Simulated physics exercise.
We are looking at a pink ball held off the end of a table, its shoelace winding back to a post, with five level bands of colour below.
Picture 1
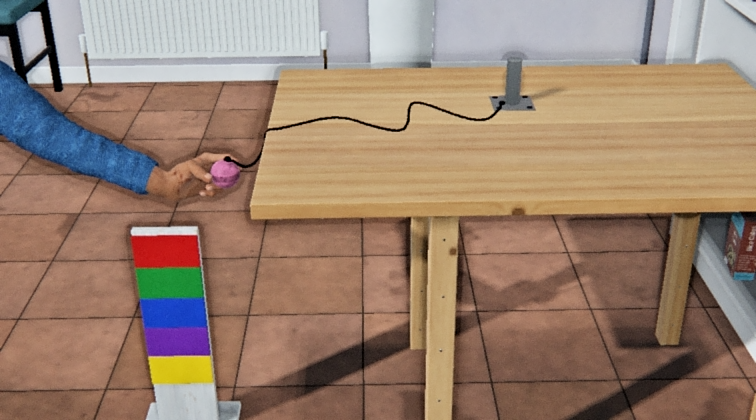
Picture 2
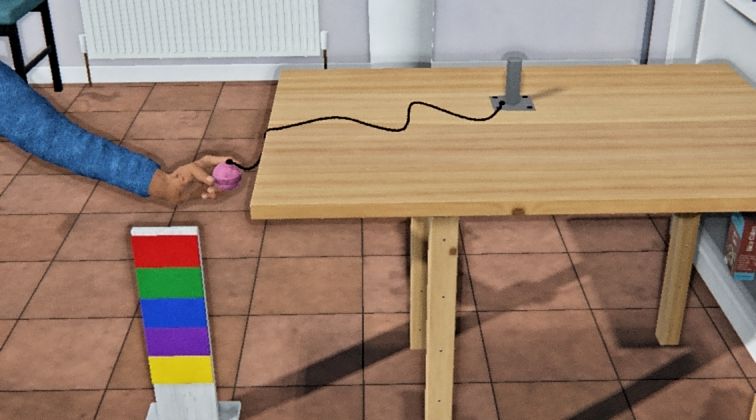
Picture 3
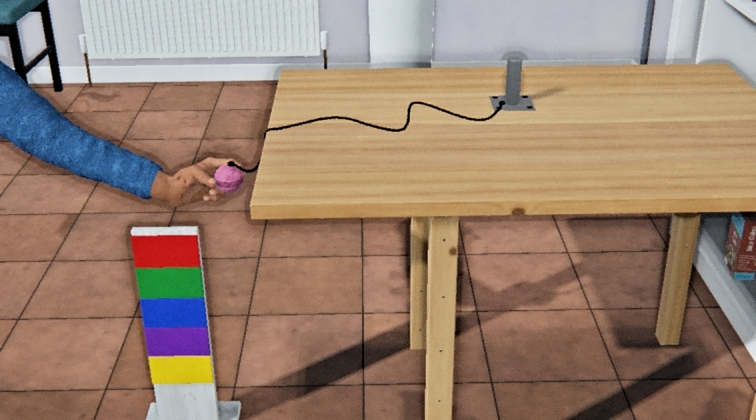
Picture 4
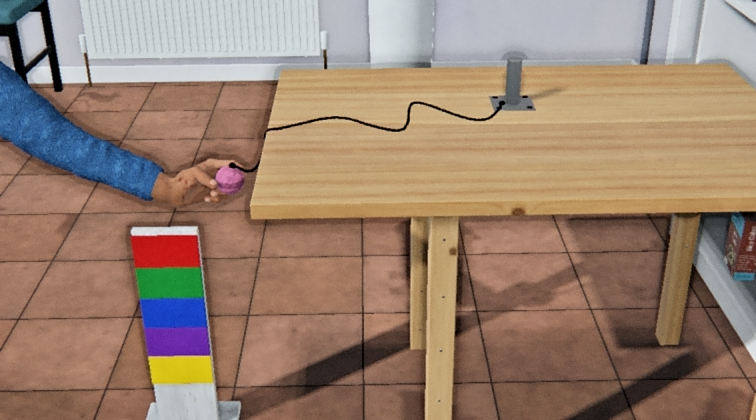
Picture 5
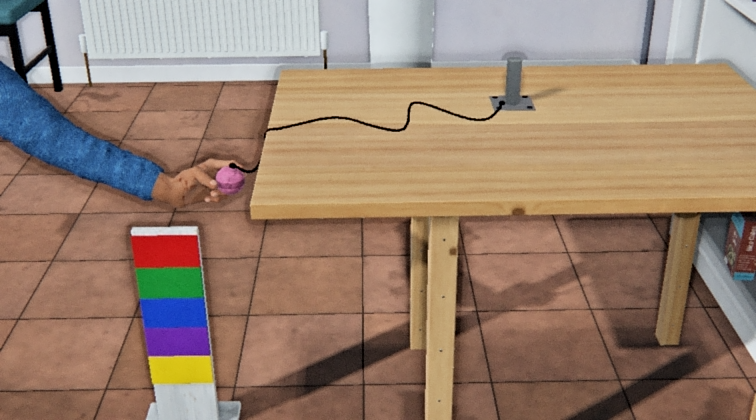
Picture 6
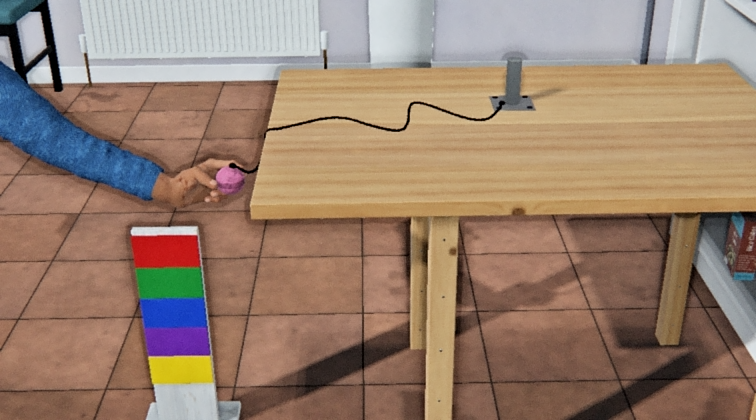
In this clip, a hand holds a pink ball just off the left end of a wooden table, its dark lace winding back to a metal post, above a board with five colour bands; the hand and ball barely move.
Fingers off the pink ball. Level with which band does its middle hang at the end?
Its centre hangs level with the blue band.
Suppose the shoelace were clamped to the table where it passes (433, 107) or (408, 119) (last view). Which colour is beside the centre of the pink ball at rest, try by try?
Taking them in turn: Green; red.
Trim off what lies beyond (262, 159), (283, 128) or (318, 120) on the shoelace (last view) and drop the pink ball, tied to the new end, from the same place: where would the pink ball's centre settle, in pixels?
About (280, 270), (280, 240) and (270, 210).
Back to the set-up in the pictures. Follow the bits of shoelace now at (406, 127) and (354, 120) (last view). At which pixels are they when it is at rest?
The first at (304, 122), the second at (269, 156).
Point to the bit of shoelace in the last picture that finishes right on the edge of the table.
At (377, 127), roughly.
Soon after, ball near (268, 289); level with blue.
Then, ball near (289, 298); level with blue.
At rest, ball near (280, 305); level with blue. Its middle rests at the blue band.
